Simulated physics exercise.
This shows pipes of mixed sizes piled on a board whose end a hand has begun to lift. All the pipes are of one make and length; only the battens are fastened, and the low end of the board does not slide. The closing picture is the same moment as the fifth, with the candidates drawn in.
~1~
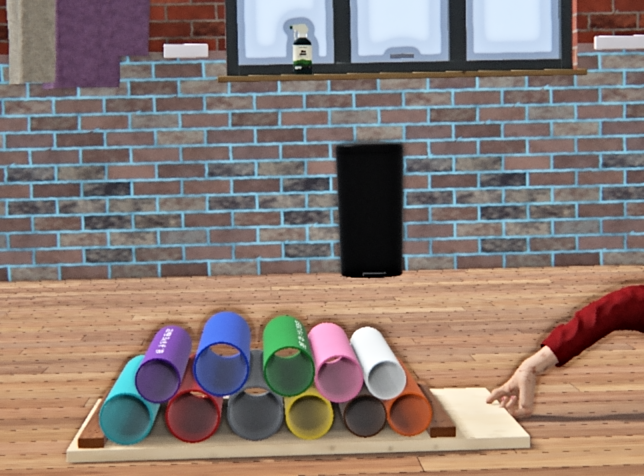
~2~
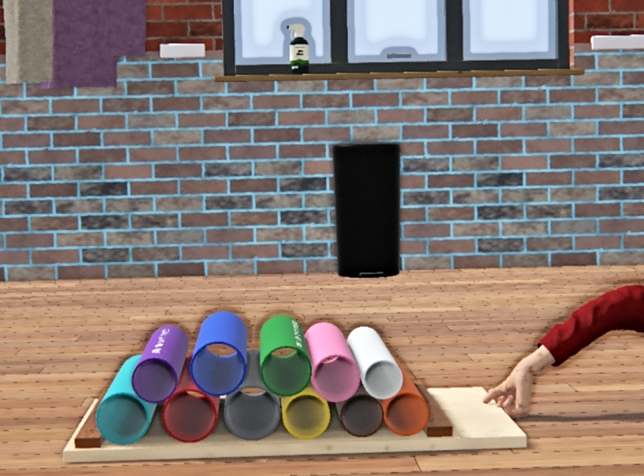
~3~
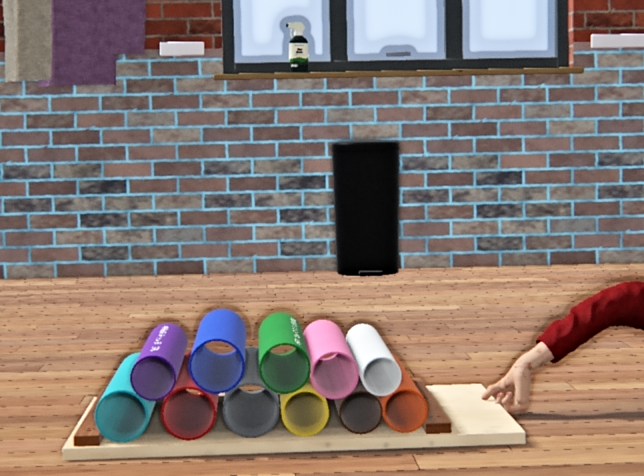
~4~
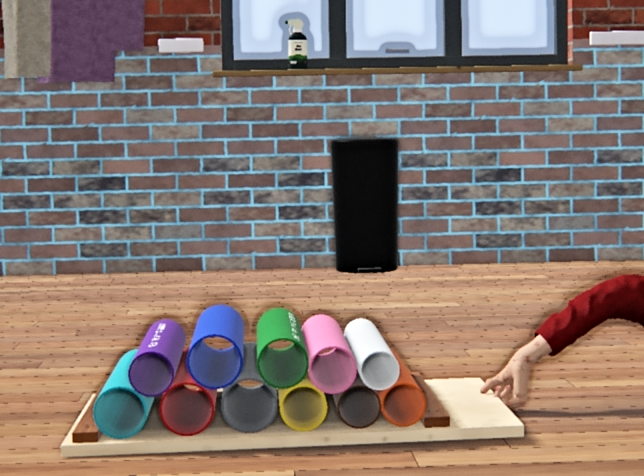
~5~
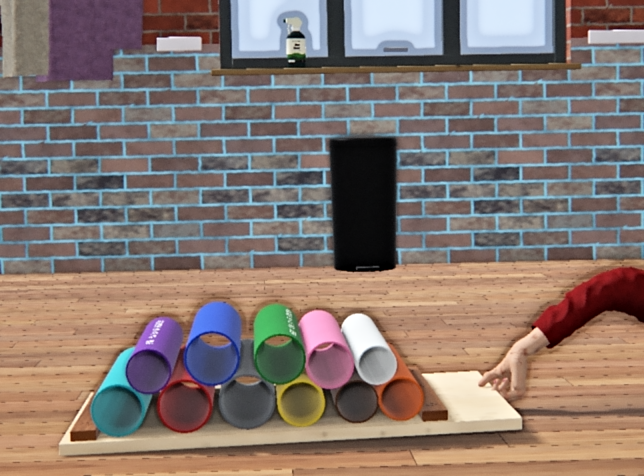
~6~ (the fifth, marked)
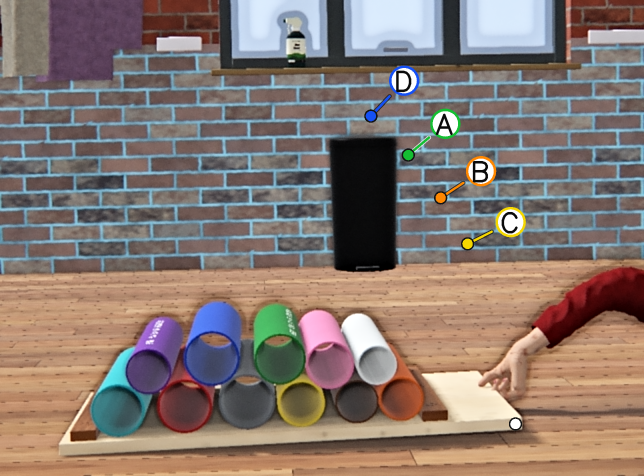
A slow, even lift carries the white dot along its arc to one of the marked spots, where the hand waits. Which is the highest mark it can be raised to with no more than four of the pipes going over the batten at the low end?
The last mark within the limit is C.
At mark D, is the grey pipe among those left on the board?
The grey pipe: No.
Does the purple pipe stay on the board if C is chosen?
The purple pipe: Yes.
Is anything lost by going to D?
Yes.
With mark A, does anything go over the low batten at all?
Yes, at A.
On the marked copy, A at (408, 155); B at (441, 198); C at (467, 244); D at (371, 116); the white dot at (515, 424).
With C. Early on, board at 16°.
Further on, board at 25°.
At the end, board at 25°, none over the low batten.
As for the rest, A eleven over the low batten; B eleven over the low batten; D eleven over the low batten.
